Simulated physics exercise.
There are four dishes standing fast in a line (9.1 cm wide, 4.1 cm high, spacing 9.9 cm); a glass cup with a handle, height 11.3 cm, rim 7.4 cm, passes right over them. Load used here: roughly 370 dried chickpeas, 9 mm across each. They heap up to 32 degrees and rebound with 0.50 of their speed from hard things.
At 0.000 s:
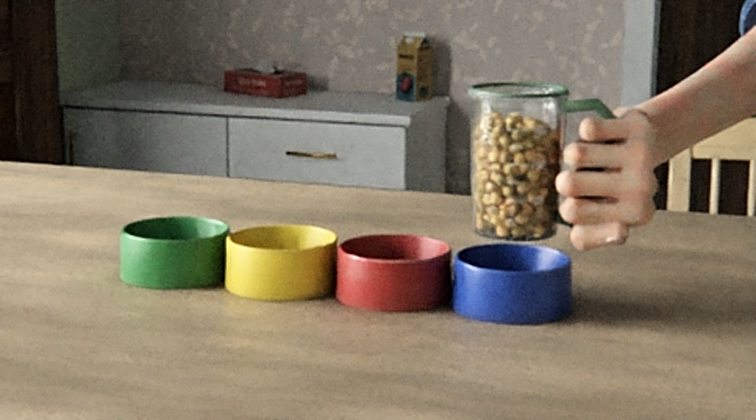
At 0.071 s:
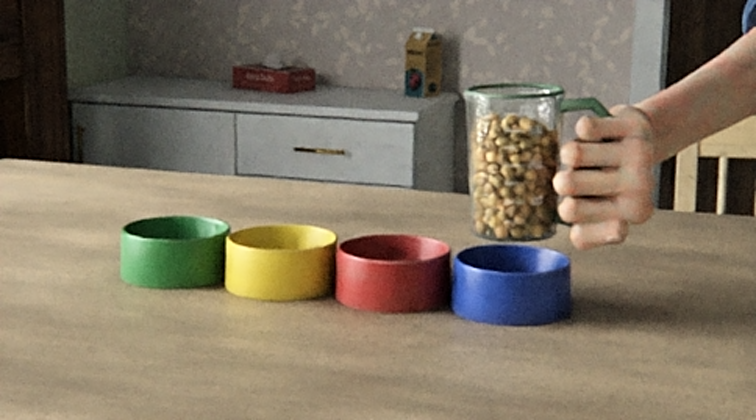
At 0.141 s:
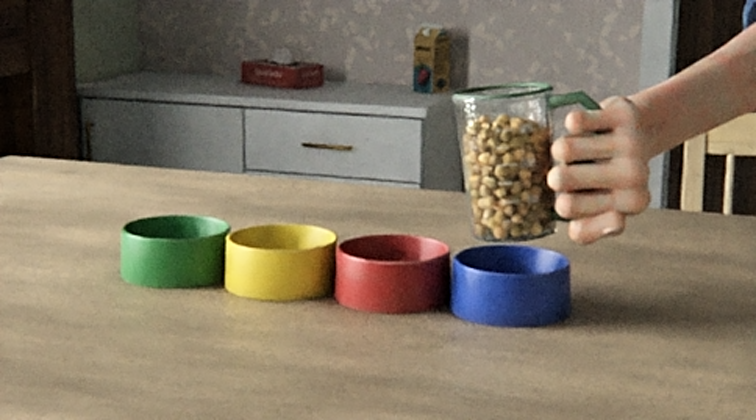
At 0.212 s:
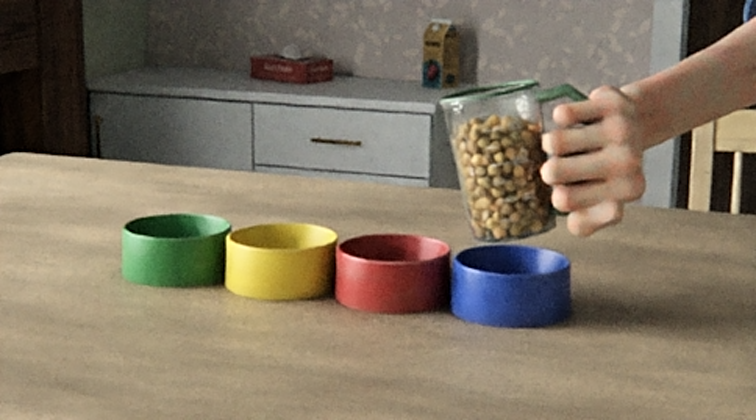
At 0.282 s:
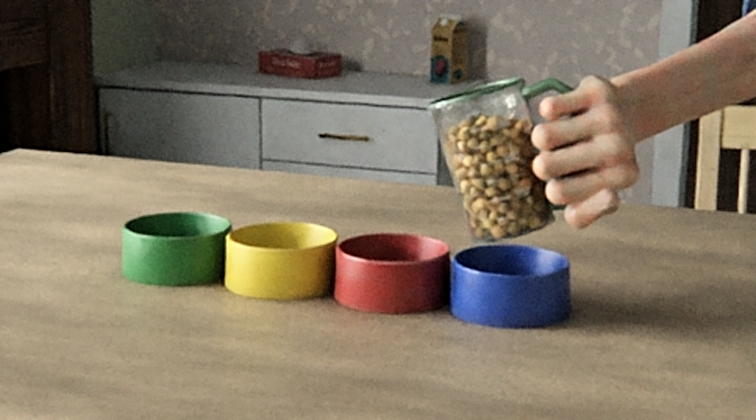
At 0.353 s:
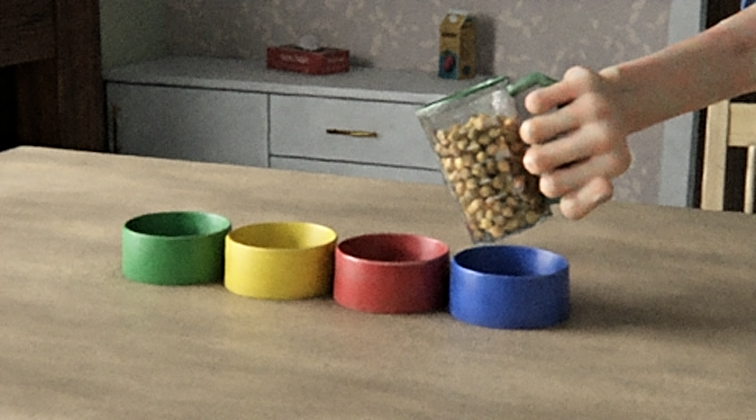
On a wooden table with four coloured dishes in a row, a hand held a glass cup of chickpeas above the blue dish, gradually tilting it leftward while moving it slightly left.
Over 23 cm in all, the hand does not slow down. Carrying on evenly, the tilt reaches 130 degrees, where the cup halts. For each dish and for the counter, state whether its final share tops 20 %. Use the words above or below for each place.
Red: Below; blue: Below; green: Below; yellow: Above; counter: Below.
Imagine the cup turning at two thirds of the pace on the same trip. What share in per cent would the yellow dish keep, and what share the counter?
Then yellow ends at 60 and the counter at 30.
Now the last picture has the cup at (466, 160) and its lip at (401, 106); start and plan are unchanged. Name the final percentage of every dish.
Dish by dish: Red 0 per cent, blue 0 per cent, green 90 per cent, yellow 0 per cent.
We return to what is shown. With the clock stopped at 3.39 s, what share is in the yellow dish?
I'd say around 90 per cent.
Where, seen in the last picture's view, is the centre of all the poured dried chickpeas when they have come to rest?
Somewhere near (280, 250) in the last picture.
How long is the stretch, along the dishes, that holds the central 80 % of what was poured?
Spread: Around 6 cm.
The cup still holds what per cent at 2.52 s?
About 0 %.
After 1.65 s, tilt 127 degrees; cup holds 50 %, yellow 50 %.
After 2.52 s, tilt 130 degrees; cup holds 0 %, yellow 90 %.
Then, at 3.39 s, tilt 130 degrees; cup holds 0 %, yellow 90 %.
By 3.7 s all is still; red 0 %, blue 0 %, green 0 %, yellow 90 %, counter 10 %.
